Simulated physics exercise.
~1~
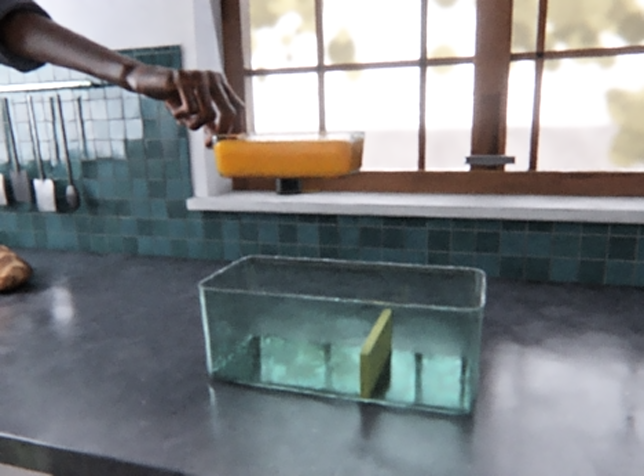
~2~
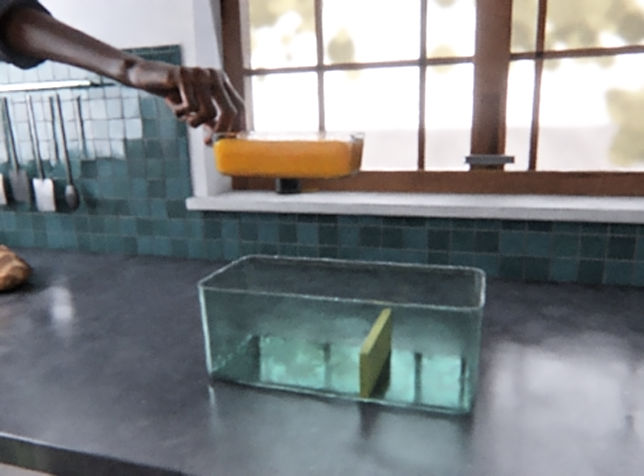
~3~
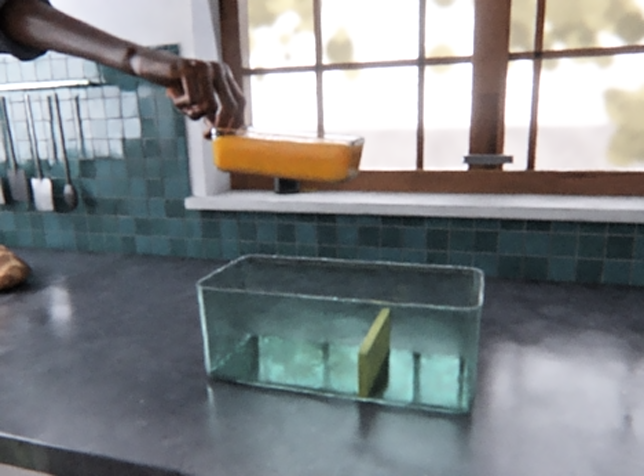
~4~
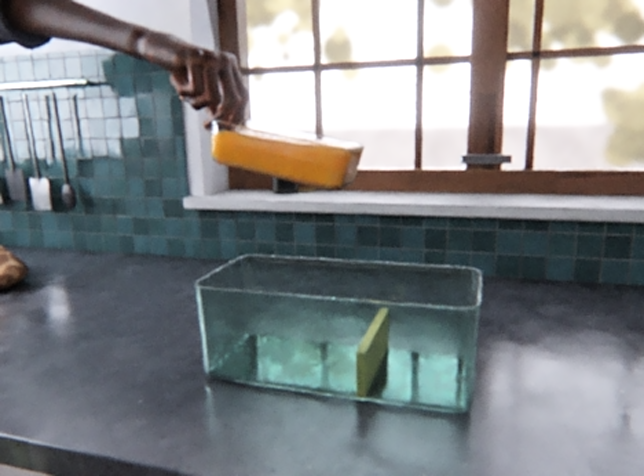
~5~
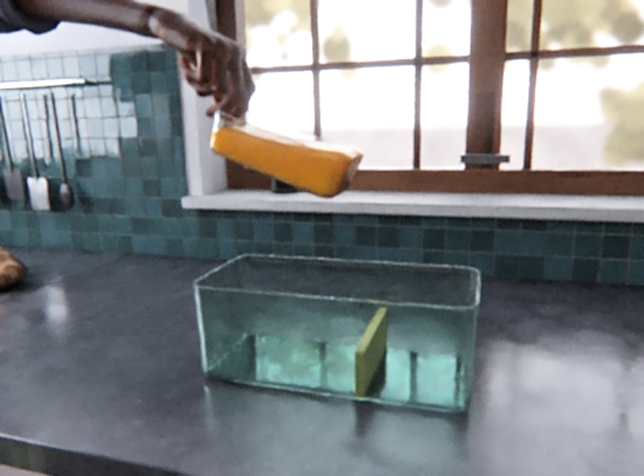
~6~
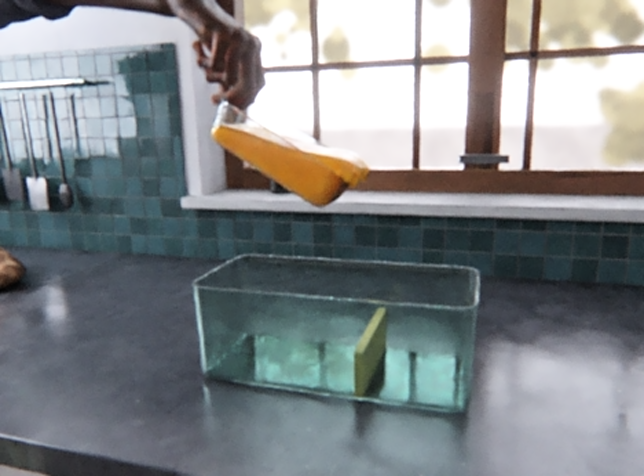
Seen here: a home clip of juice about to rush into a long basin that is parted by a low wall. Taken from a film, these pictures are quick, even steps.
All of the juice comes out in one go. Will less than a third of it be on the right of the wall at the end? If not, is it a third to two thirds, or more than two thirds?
No, more than two thirds.
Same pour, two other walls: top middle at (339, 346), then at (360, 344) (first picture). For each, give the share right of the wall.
75 % then 70 %.
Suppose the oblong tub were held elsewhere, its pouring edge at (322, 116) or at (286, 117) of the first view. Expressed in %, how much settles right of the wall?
The first gives 50 %, the second 5 %.
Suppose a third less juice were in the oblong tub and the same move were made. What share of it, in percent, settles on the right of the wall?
The share comes to some 80 parts in a hundred.
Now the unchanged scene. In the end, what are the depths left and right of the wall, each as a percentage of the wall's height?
Roughly 10 percent left, 40 percent right.
A moment on, the oblong tub is tipped on its side and 5 per cent is still to pour, 1 is left of the wall and 53 right of it.
Next, the oblong tub is tipped right over and 1 per cent is still to pour, 11 is left of the wall and 72 right of it.
Then the oblong tub is tipped right over and 0 per cent is still to pour, 20 is left of the wall and 74 right of it.
Later the oblong tub is tipped right over and 0 per cent is still to pour, 21 is left of the wall and 74 right of it.
At rest 21 per cent lies left of the wall, 74 right of it and 6 outside.
